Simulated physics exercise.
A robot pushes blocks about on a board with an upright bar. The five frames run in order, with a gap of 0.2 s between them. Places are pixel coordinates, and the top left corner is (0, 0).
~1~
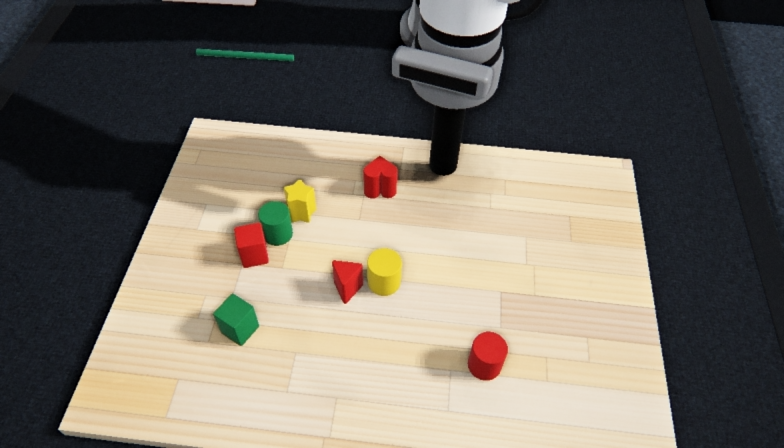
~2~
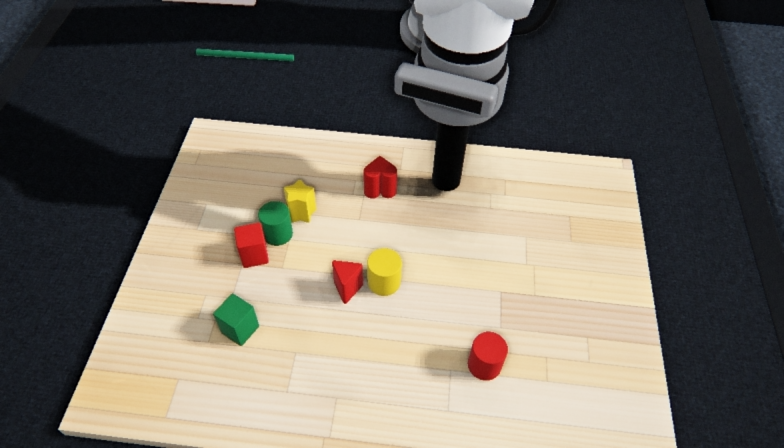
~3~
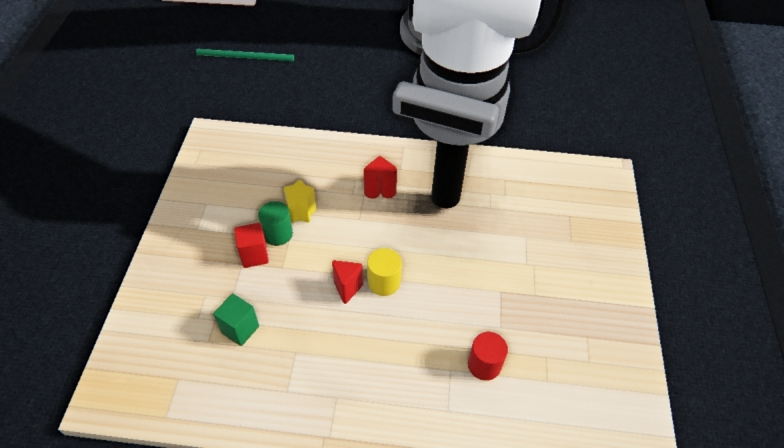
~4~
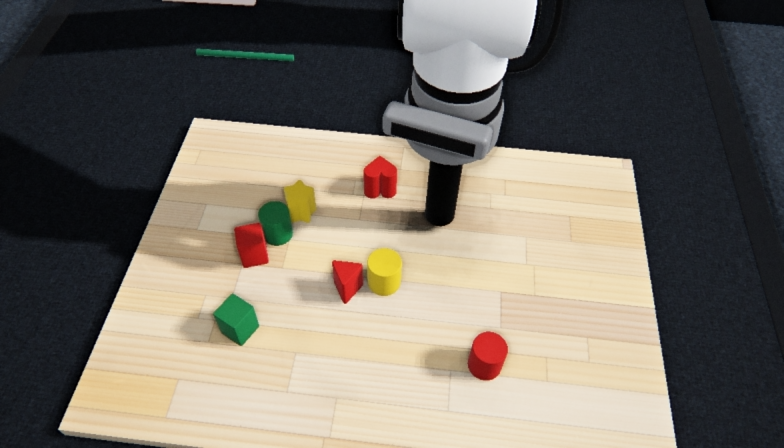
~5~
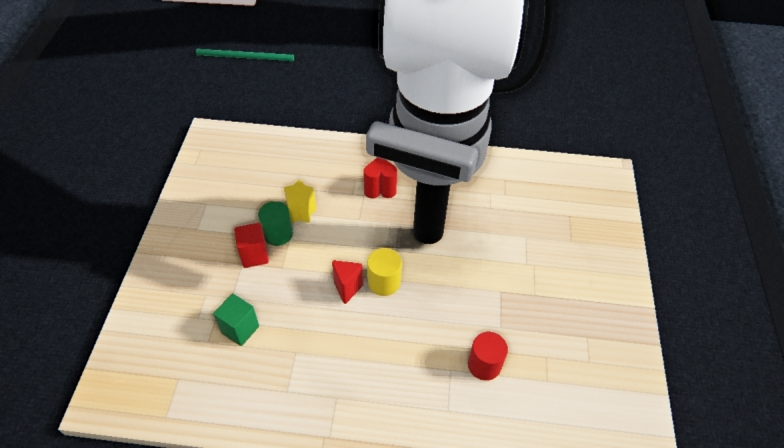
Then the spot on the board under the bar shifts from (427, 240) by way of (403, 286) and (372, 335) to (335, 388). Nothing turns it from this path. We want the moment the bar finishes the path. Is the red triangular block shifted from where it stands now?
Yes, I think so.
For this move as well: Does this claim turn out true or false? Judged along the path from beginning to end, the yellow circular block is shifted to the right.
This is true.
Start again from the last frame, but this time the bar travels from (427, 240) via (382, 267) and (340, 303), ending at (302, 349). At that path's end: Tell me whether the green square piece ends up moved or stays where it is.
Stays put.
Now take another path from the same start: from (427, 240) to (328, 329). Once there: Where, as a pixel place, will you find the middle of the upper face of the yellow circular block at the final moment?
Put as a pixel place, it's (330, 343).
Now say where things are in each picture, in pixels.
The first picture shows bar's lower end (443, 166); red triangular block (346, 270); red heart-shaped block (380, 168); yellow circular block (385, 262).
The second picture shows bar (446, 181); blocks still.
The third picture shows bar (446, 197); blocks still.
The fourth picture shows bar (440, 215); blocks still.
The fifth picture shows bar (428, 232); red triangular block (346, 270); red heart-shaped block (380, 168); yellow circular block (385, 262).
On the path given first. One third of the way, bar (403, 279); red triangular block (341, 269), turned 15° anticlockwise; yellow circular block (370, 271).
Two thirds of the way, bar (372, 328); red triangular block (331, 267), turned 15° anticlockwise; yellow circular block (352, 285).
At the end, bar (334, 383); red triangular block (331, 267), turned 15° anticlockwise; red heart-shaped block still; yellow circular block (352, 285).
